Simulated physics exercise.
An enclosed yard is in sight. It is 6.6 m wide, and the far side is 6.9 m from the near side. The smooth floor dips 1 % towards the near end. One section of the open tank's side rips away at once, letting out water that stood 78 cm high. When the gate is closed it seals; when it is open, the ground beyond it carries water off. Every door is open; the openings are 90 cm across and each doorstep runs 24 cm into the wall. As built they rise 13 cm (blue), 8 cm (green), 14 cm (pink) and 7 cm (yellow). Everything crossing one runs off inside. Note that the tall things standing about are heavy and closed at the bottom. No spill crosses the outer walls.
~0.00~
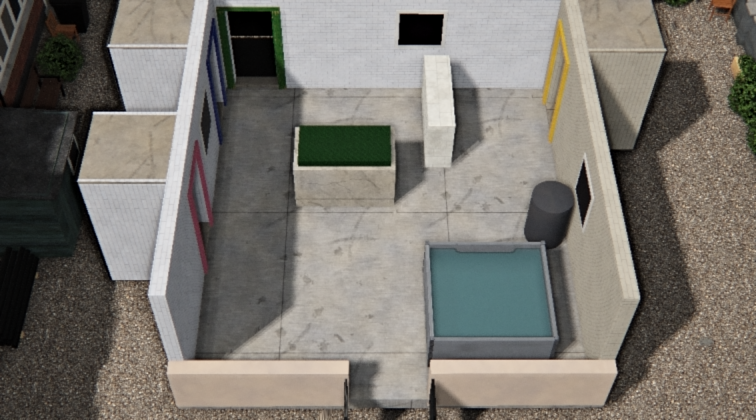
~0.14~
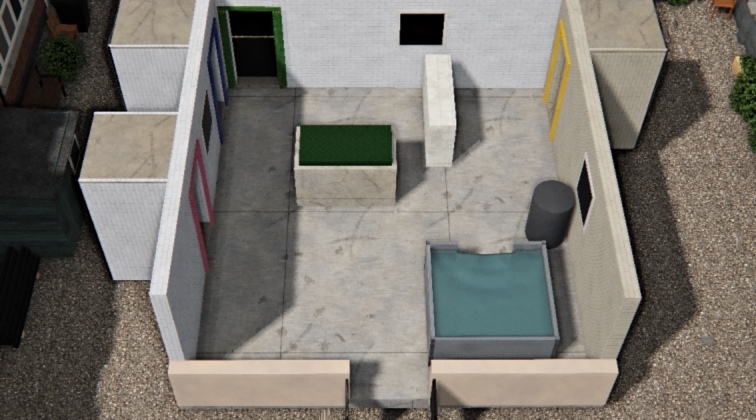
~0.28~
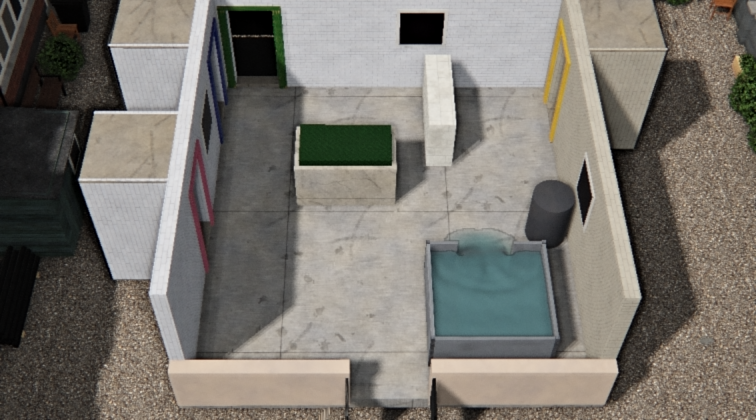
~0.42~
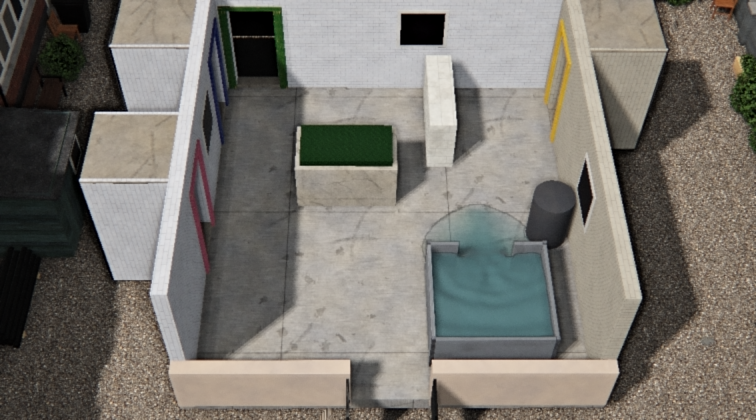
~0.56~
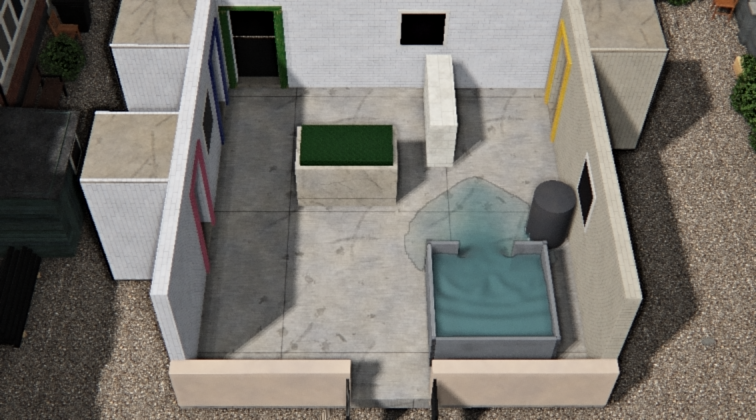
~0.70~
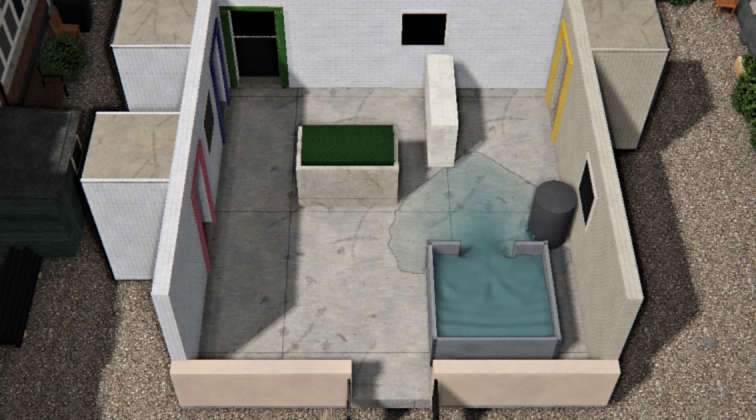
To begin with, still water fills an open tank at the lower right of a walled yard with coloured doors. A section of the tank's far side gives way and water pours out, fanning across the grey floor past the dark cylinder, while the tank's level drops slightly.
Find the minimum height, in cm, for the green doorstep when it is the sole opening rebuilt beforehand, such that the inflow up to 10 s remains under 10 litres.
The minimum height is about 7.5 cm.
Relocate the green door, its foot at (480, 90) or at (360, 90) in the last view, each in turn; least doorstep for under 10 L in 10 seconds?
About 27 cm for the first and 10.5 cm for the second.
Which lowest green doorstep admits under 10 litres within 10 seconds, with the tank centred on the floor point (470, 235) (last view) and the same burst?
Then close to 6.5 cm.
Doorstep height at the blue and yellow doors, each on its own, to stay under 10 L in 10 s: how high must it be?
Some 9.5 cm for blue, some 22 cm for yellow.
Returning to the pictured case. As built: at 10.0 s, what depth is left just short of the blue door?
The depth there is around 7.5 cm.
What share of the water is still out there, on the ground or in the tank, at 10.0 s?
Close to 92 per cent is still present.
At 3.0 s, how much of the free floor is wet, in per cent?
Near 45 per cent of the open floor.
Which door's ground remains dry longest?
The blue door.
After 1.4 s water covers 30 % of the floor, deepest (44 cm) near (479, 268); it has not reached the green door.
After 3.0 s water covers 45 % of the floor, deepest (30 cm) near (507, 90); 3 cm at the green door, 0 litres in over its 8 cm doorstep.
After 10.0 s water covers 100 % of the floor, deepest (12 cm) near (561, 221); 8 cm at the green door, 8 litres in over its 8 cm doorstep.
At the green door as built, the water arrived by 2.8 s and peaked near 8 cm at 9.0 s.
Run again over the same 10 s with other heights there, 16 litres in over 6.5 cm, 5 litres over 9 cm. The limit of 10 litres is kept from about 7.5 cm up.
